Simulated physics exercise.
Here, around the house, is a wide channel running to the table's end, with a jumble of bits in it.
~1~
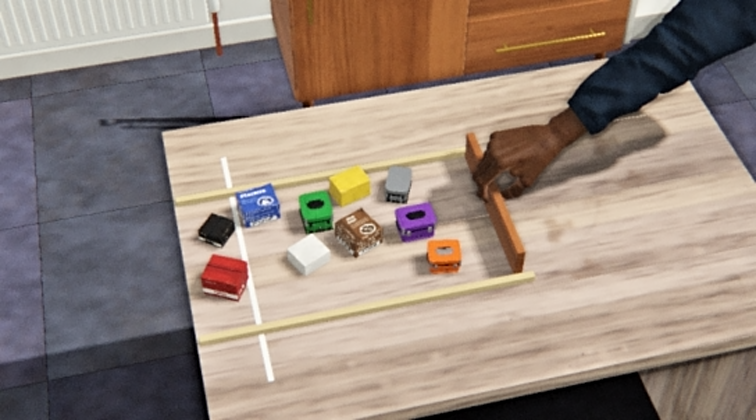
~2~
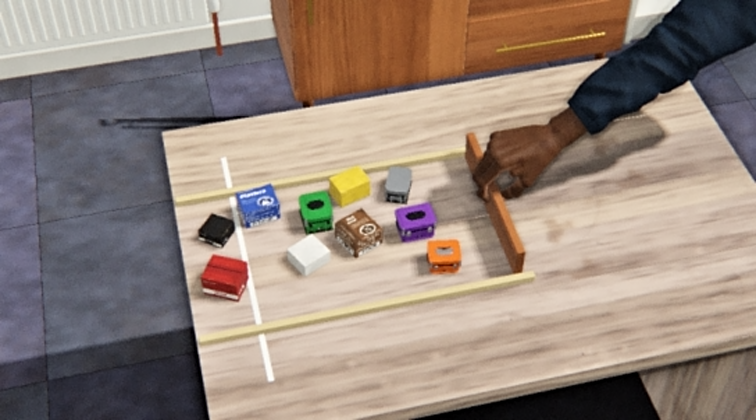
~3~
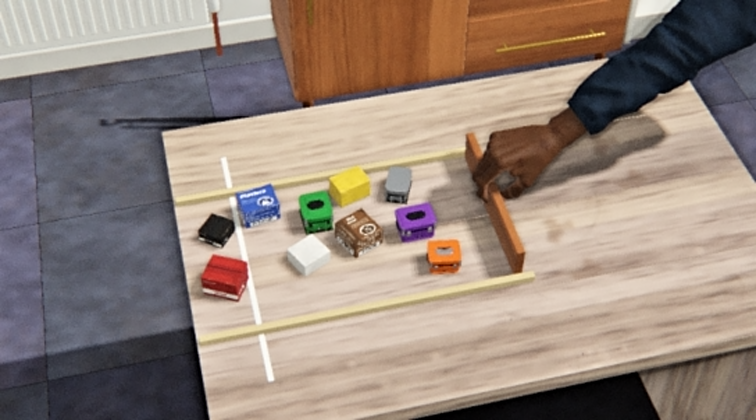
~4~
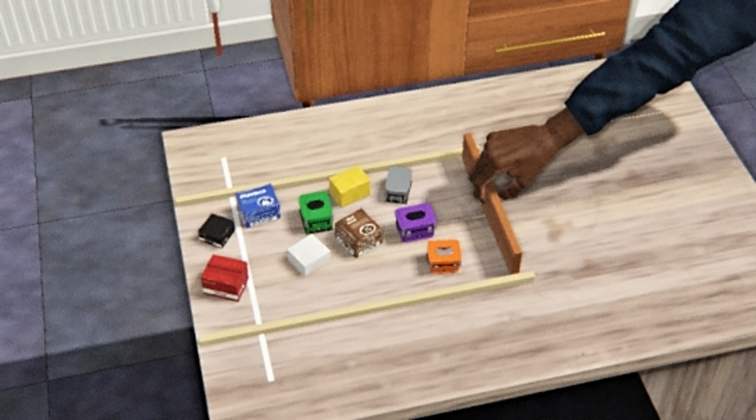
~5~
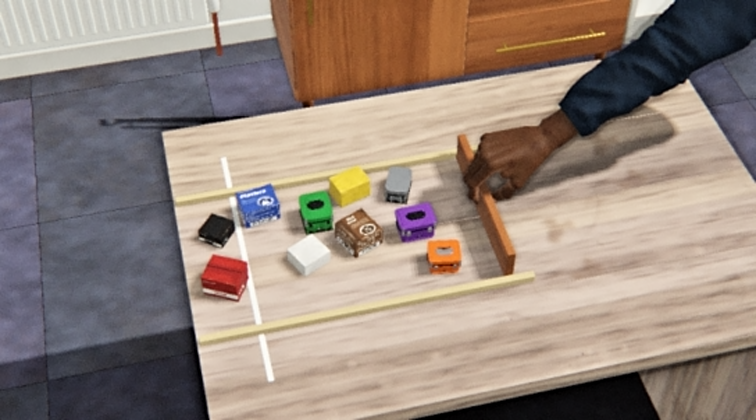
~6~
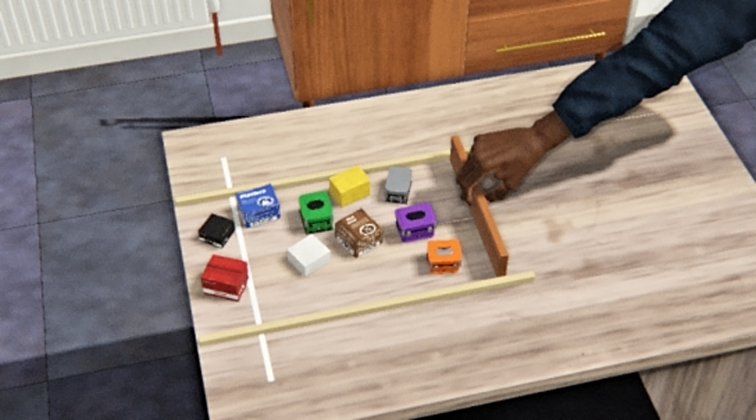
A hand in a dark sleeve grips an upright orange-brown board on a pale wooden table, seen from above at an angle in a room with dark floor tiles. Between two yellowish strips lie red and black boxes at left, blue, green, white, yellow and brown pieces, then grey, purple and orange ones. The hand slides the board slightly left; the pieces and camera stay still.
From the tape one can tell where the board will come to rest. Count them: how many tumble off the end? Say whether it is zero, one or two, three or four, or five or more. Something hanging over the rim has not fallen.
I predict exactly three or four will slip off.
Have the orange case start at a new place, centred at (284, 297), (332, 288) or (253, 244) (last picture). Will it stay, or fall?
In sequence: It stays; it stays; it goes.
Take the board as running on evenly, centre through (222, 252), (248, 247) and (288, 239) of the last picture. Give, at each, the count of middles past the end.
In order, that gives 7, then 4, then 1.
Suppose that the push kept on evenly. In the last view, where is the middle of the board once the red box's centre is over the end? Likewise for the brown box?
Roughly (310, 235); for the second one, roughly (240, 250).
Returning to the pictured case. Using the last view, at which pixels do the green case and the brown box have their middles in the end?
You'll find the green case at roughly (193, 235) and the brown box at roughly (192, 268).
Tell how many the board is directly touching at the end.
I count 3 of them.
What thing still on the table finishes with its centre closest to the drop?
Nearest once everything settles: Brown box.
Early on, none off yet; red box at rest near (226, 278); black box at rest near (217, 231); blue box at rest near (258, 206).
Finally, the number that fall off is three or four; lost, white block, blue box, black box and red box.
